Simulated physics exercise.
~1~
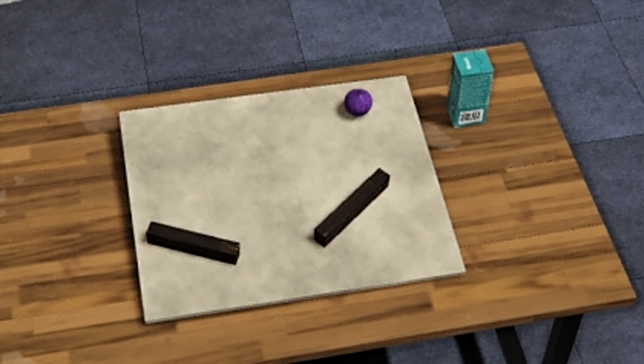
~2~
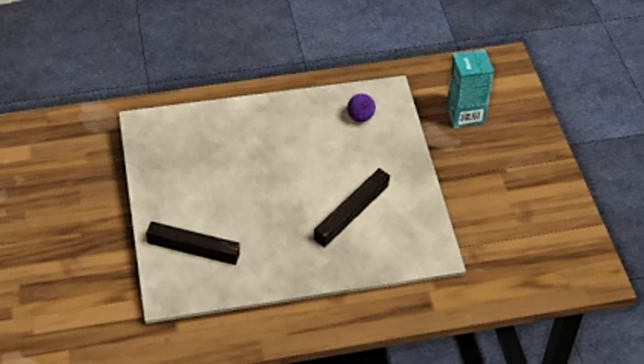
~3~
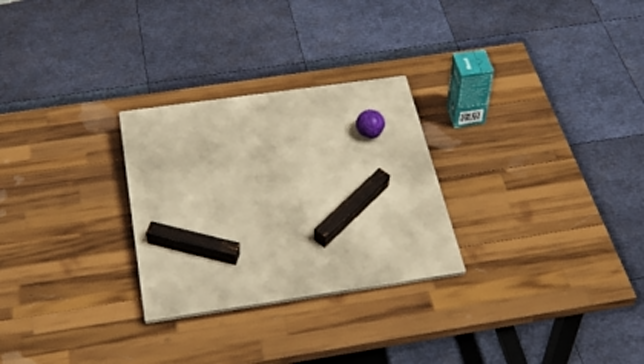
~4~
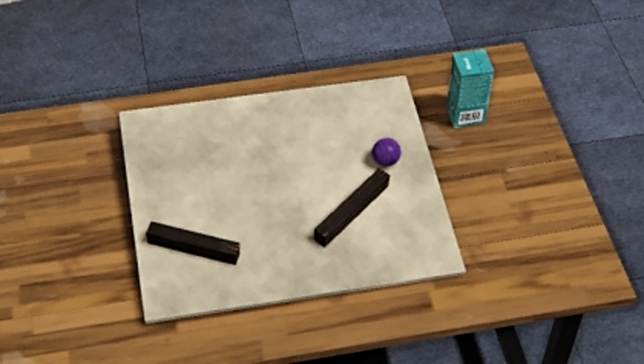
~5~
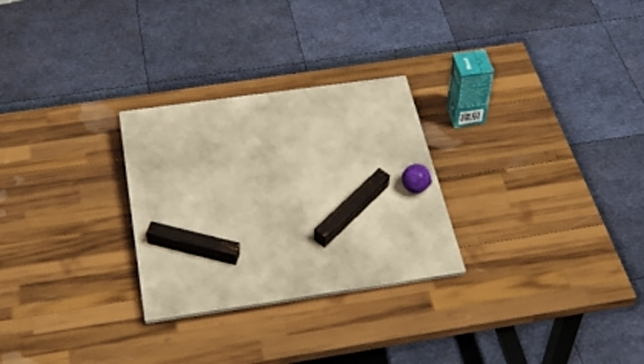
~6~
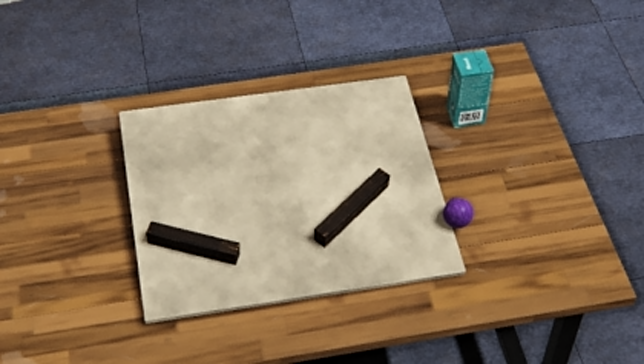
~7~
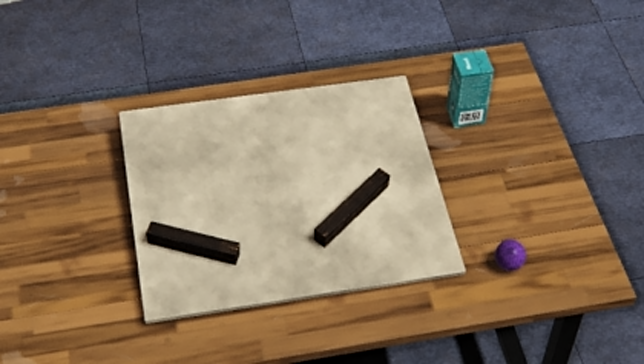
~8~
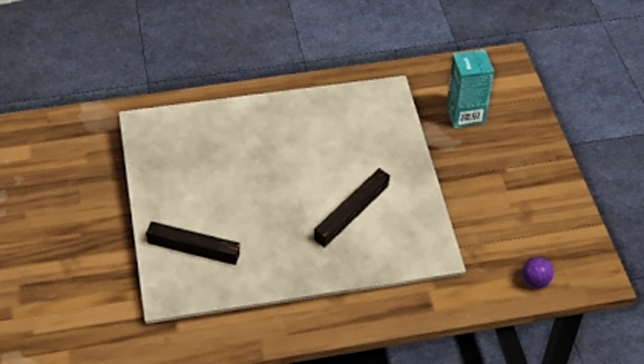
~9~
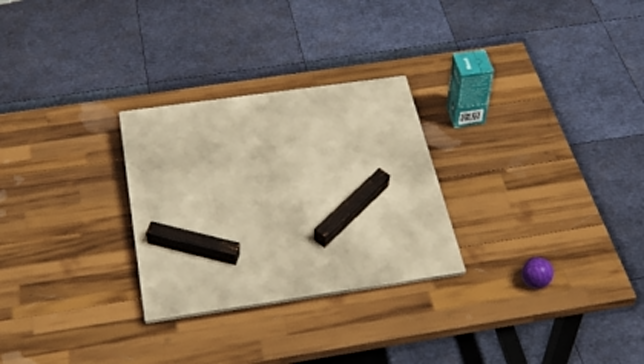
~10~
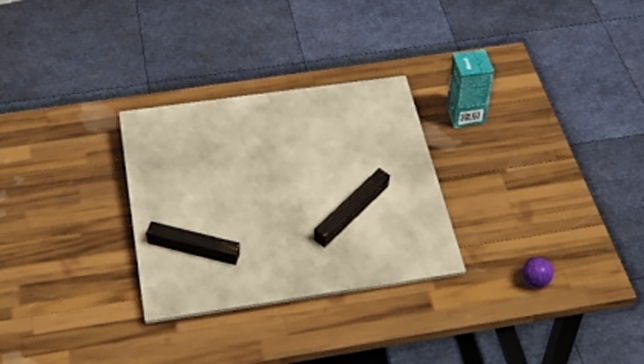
Purple onion rolling down a pale board past a dark block, leaving over the right edge and stopping on the wooden table.
